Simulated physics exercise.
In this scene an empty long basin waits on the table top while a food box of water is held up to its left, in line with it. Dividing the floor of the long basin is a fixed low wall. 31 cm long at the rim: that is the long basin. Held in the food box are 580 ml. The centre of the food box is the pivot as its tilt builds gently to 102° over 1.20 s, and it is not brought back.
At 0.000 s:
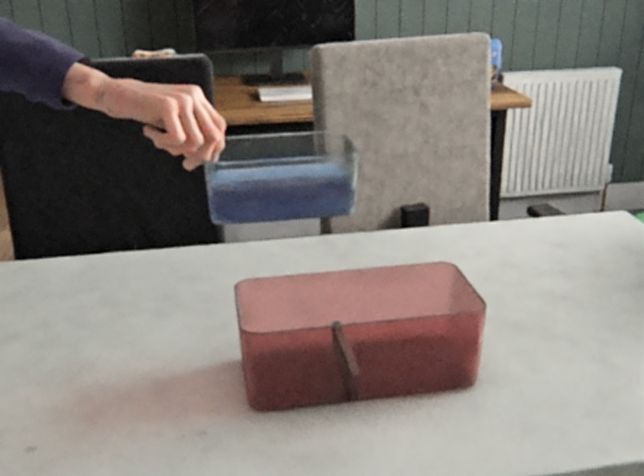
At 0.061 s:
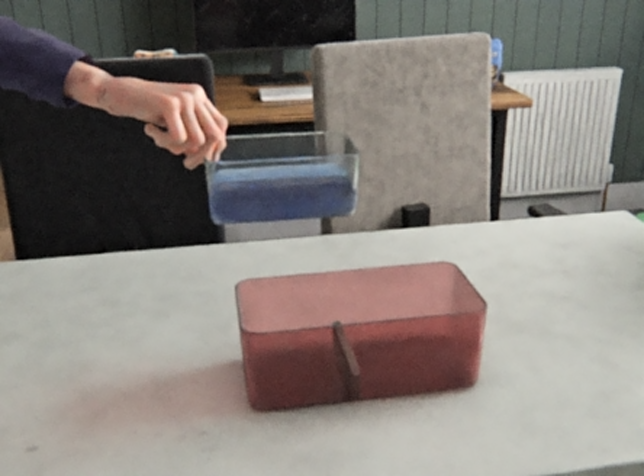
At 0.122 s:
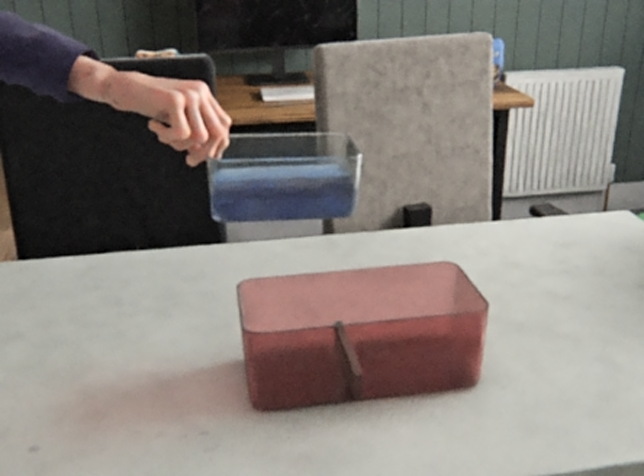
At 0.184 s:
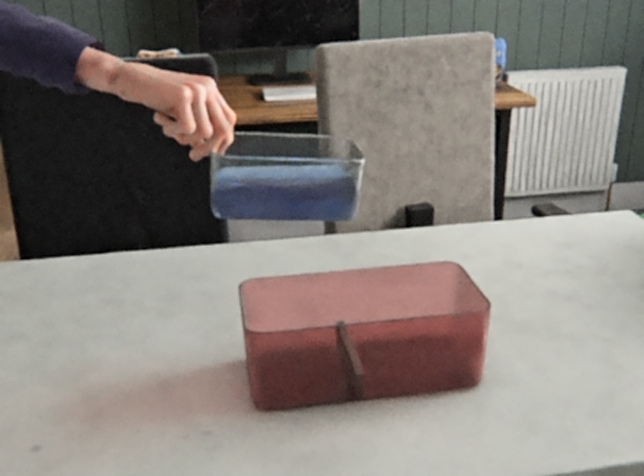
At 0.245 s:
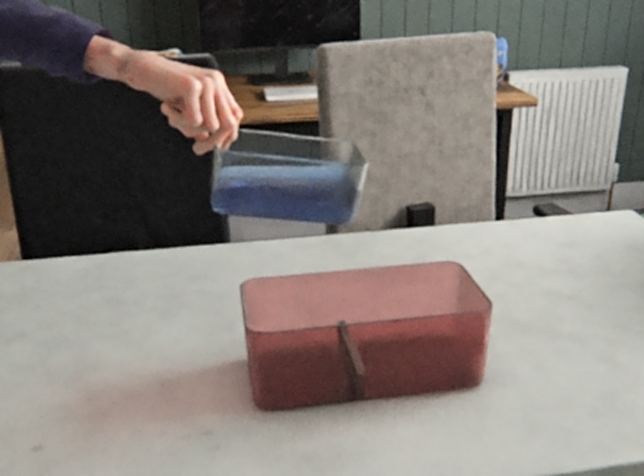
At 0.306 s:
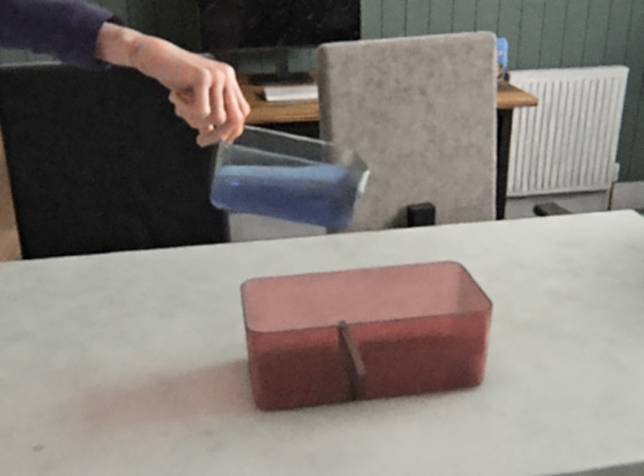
A hand holding a clear food box of blue liquid above a reddish basin on a pale table, gradually tilting it rightward.
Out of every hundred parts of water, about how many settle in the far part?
About 85 out of 100.
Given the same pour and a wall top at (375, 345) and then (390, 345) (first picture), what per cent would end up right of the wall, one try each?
Some 55 in a hundred, then some 45 in a hundred.
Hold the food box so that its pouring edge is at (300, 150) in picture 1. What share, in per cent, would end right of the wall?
In that case roughly 45 per cent.
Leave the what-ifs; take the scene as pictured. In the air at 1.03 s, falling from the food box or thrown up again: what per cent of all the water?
About 14 per cent.
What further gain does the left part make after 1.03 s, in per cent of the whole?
About 9 percent, give or take.
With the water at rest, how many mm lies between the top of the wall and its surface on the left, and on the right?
Left about 34 mm, right about 16 mm.
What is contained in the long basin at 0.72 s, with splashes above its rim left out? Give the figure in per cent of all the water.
12 %, give or take.
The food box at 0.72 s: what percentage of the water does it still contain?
52 %.
Then, 0.72 s in, the tilt is 67° and 51 per cent is still to pour, 0 is left of the wall and 11 right of it.
Then, 1.03 s in, the tilt is 97° and 13 per cent is still to pour, 4 is left of the wall and 68 right of it.
Then, 1.35 s in, the tilt is 102° and 1 per cent is still to pour, 11 is left of the wall and 85 right of it.
Then, 1.70 s in, the tilt is 102° and 0 per cent is still to pour, 13 is left of the wall and 85 right of it.
Finally, 13 per cent lies left of the wall, 85 right of it and 2 outside.
